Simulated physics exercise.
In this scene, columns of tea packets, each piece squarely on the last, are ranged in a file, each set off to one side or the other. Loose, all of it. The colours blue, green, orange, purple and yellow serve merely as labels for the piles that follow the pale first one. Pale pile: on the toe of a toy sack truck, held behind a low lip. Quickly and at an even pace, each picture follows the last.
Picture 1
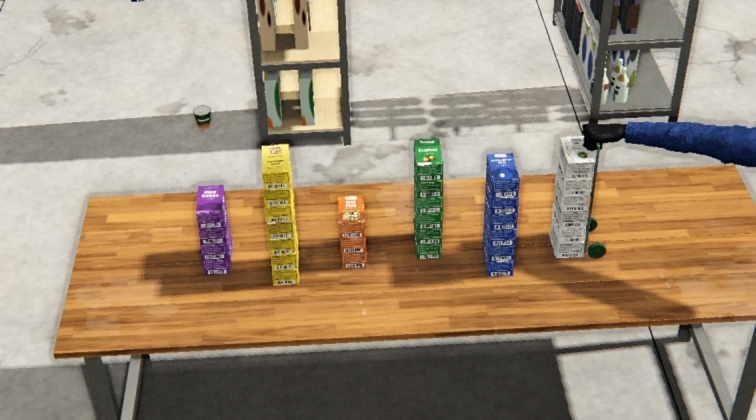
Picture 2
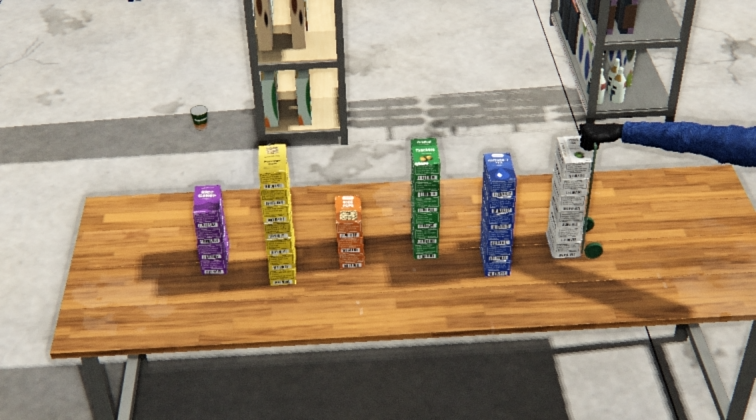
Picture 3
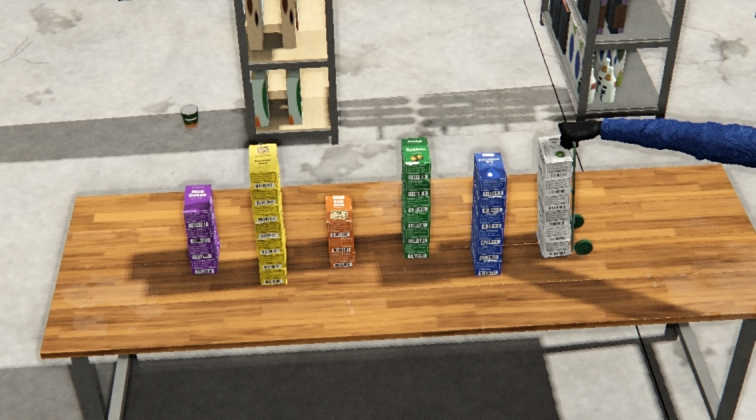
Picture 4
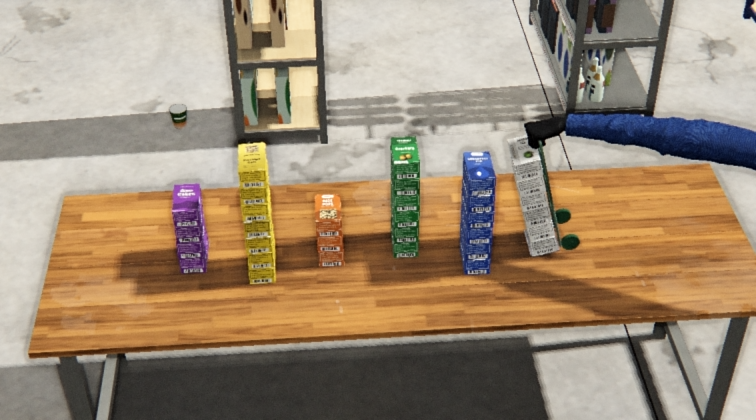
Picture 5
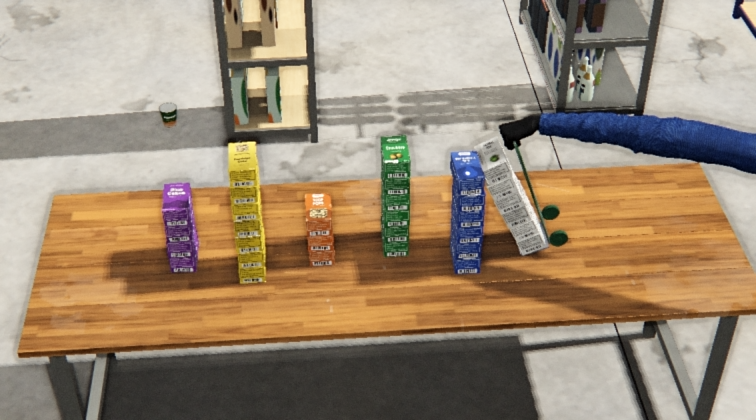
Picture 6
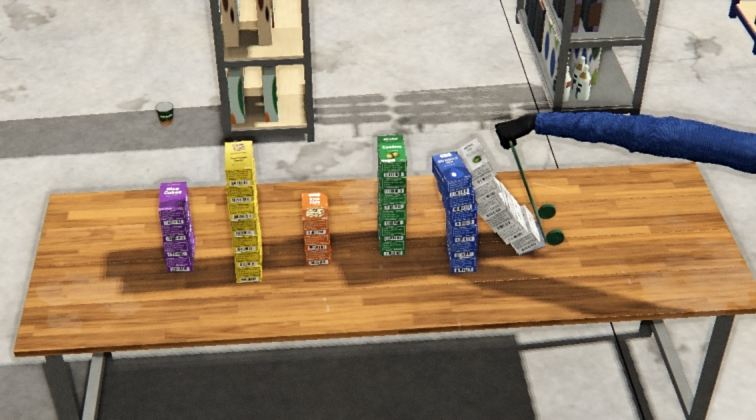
Blue-sleeved arm tilting a white stack of small boxes leftward on a wooden table, pushing the upper blue boxes left.
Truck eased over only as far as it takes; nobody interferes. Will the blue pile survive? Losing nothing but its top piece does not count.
It is ruined.
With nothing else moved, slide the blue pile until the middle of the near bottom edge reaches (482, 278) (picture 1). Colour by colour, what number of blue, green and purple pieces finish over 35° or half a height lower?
The counts are blue 5, green 6, purple 0.
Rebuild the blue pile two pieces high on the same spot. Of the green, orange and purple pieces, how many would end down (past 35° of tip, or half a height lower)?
The counts are green 0, orange 0 and purple 0.
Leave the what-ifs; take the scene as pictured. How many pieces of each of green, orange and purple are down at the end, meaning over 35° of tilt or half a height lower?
The tally reads green 6, then orange 2, then purple 0.
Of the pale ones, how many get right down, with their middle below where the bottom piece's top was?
The number is 6.
Soon, 6 of the pale pile down; none of the 6 blue packets down (0 of 26 in all colours); top blue packet tipped a little.
A while on, 6 of the pale pile down; 5 of the 6 blue packets down (5 of 26 in all colours); top blue packet tipped well over, about its own height lower; top green packet tipped a little.
Towards the end, 6 of the pale pile down; 5 of the 6 blue packets down (11 of 26 in all colours); top blue packet on its side; top green packet tipped well over, about its own height lower.
Then, 6 of the pale pile down; 5 of the 6 blue packets down (13 of 26 in all colours); top blue packet upside down; top green packet on its side.
Finally, 6 of the pale pile down; 5 of the 6 blue packets down (13 of 26 in all colours); top blue packet upside down; top green packet on its side. Seen by the last camera, middles, top blue packet near (292, 273), top green packet near (259, 225).
